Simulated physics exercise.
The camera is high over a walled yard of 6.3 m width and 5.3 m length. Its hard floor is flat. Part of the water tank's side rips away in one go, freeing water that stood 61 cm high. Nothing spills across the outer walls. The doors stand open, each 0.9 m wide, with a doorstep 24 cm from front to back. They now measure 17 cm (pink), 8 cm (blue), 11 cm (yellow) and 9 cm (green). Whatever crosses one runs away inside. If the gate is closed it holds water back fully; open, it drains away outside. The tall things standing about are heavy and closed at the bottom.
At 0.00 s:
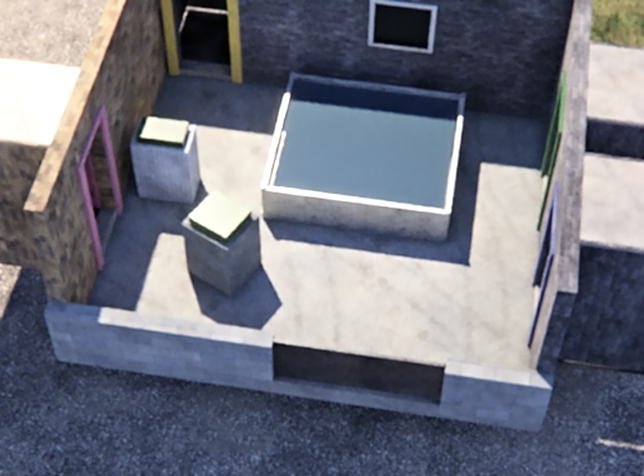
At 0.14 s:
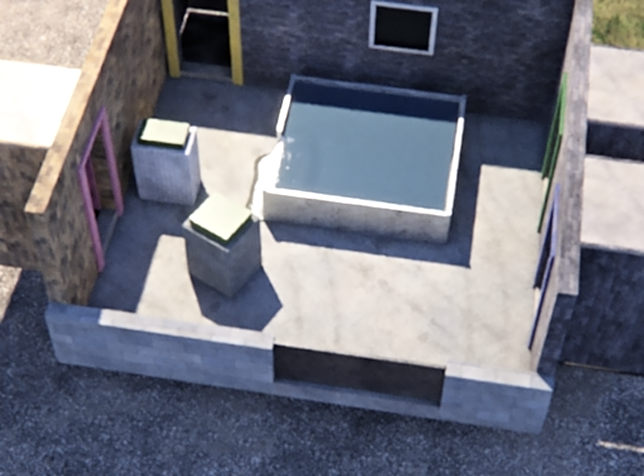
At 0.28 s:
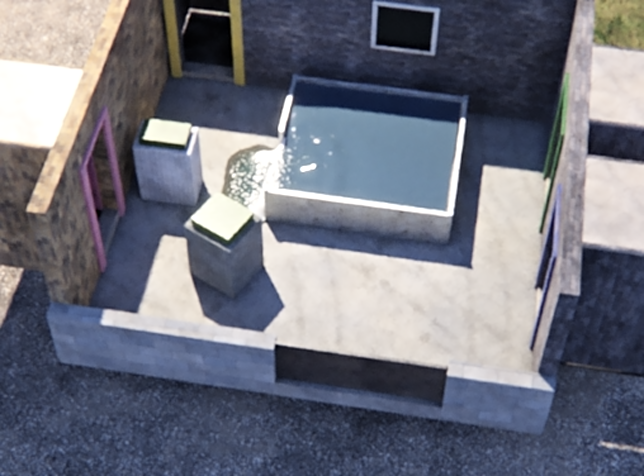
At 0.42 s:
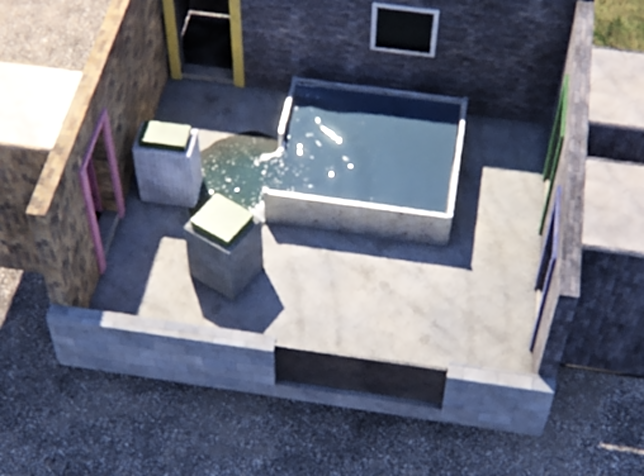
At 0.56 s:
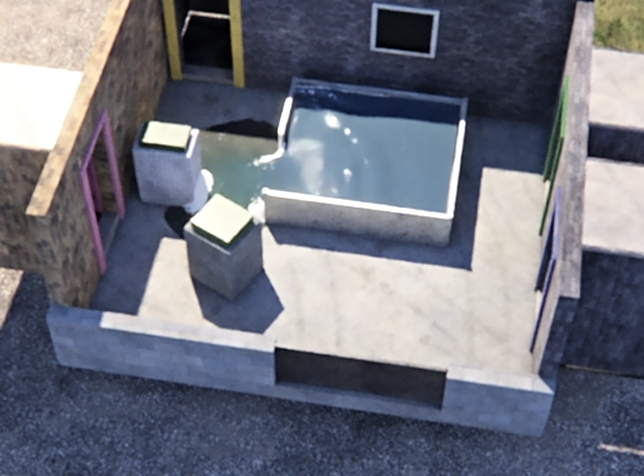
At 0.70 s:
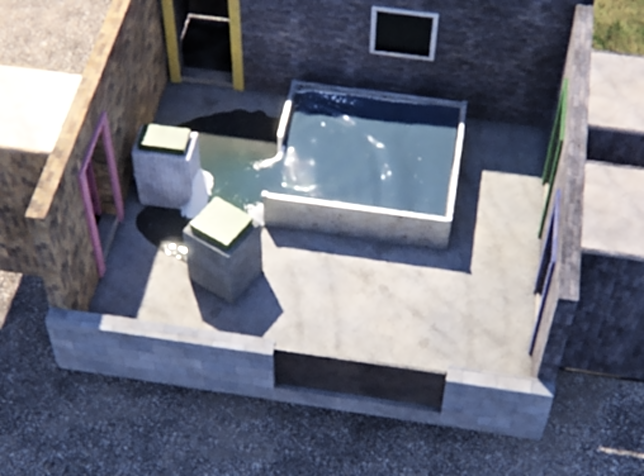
At first, a water tank stands whole and still in a walled yard with a dry floor, two blocks to its left. Then part of its left side rips open, and water bursts out in a sparkling splash. It spreads leftward across the floor, running around and between the blocks.
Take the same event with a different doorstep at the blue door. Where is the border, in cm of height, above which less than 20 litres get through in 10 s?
Some 9 cm above the ground.
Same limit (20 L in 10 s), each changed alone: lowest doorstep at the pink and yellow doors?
Roughly 18 cm at pink and 28 cm at yellow.
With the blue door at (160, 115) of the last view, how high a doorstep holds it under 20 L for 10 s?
About 22 cm.
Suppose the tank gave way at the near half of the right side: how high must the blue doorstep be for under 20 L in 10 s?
About 15 cm.
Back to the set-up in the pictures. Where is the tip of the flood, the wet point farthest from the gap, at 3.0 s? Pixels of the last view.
Around (78, 343).
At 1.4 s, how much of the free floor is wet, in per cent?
Some 25 per cent of it.
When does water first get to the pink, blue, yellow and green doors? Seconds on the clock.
Pink 1.0 s, blue 5.0 s, yellow 1.3 s, green 5.5 s.
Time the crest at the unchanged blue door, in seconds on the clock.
Near 6.5 s.
After 1.4 s water covers 25 % of the floor, deepest (45 cm) near (211, 200); it has not reached the blue door.
After 3.0 s water covers 40 % of the floor, deepest (38 cm) near (78, 343); it has not reached the blue door.
After 10.0 s water covers 100 % of the floor, deepest (18 cm) near (539, 130); 12 cm at the blue door, 35 litres in over its 8 cm doorstep.
At the blue door as built, the water arrived by 5.0 s and peaked near 14 cm at 6.6 s.
Run again over the same 10 s with other heights there, 51 litres in over 7 cm, 11 litres over 10 cm. The limit of 20 litres is kept from about 9 cm up.
